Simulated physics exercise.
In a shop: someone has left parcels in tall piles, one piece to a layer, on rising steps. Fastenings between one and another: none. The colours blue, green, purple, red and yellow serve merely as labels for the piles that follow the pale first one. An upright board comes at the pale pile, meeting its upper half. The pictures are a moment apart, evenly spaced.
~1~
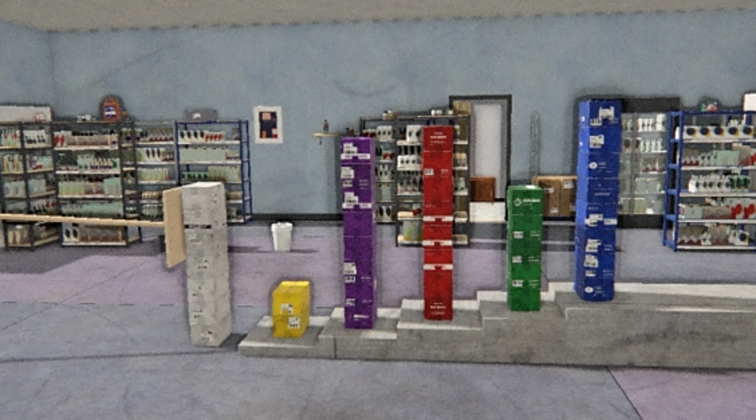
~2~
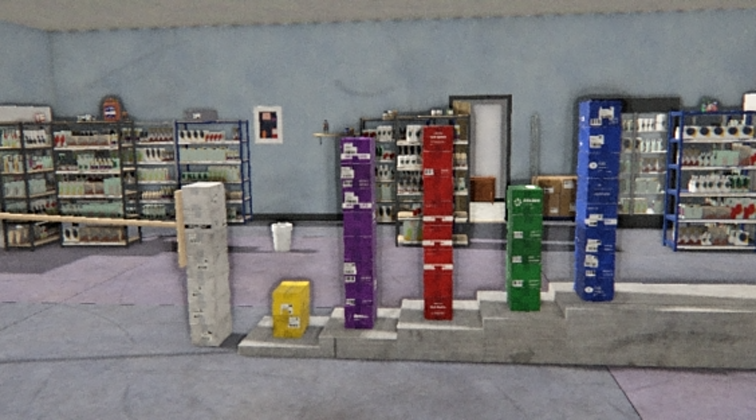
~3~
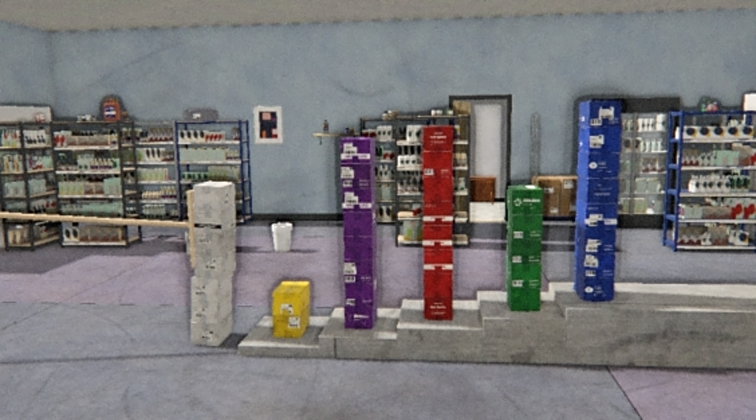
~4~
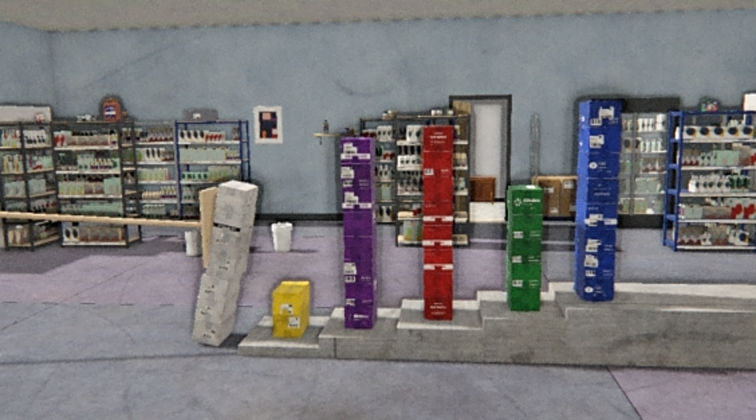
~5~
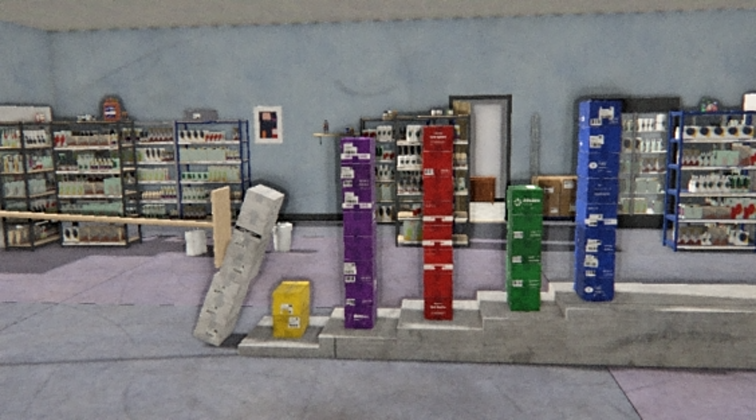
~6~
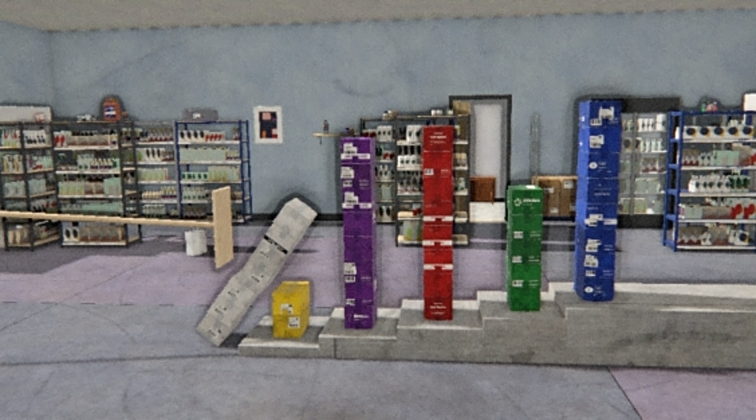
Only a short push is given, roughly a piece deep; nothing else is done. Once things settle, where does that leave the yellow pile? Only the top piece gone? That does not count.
Most likely the pile stays together.
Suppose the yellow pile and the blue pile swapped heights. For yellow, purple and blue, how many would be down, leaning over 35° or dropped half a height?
Counts by colour: Yellow 8; purple 7; blue 1.
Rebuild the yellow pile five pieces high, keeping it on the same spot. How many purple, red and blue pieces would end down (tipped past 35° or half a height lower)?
Purple 8, red 8, blue 7.
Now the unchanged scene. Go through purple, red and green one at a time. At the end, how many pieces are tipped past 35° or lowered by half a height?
Per-colour tally: Purple = 0; red = 0; green = 0.
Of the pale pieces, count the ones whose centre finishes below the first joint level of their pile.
The pale count is 1.
Just after the last frame, 7 of the pale pile down; none of the 2 yellow parcels down (0 of 31 in all colours); top yellow parcel unmoved.
A moment on, 7 of the pale pile down; none of the 2 yellow parcels down (0 of 31 in all colours); top yellow parcel moved a little; top purple parcel tilted barely.
Further on, 7 of the pale pile down; none of the 2 yellow parcels down (0 of 31 in all colours); top yellow parcel moved a little; top purple parcel moved a little.
When it is over, 7 of the pale pile down; none of the 2 yellow parcels down (0 of 31 in all colours); top yellow parcel moved a little; top purple parcel moved a little. In pixels of the last frame, middles, top yellow parcel near (294, 298), top purple parcel near (361, 150).
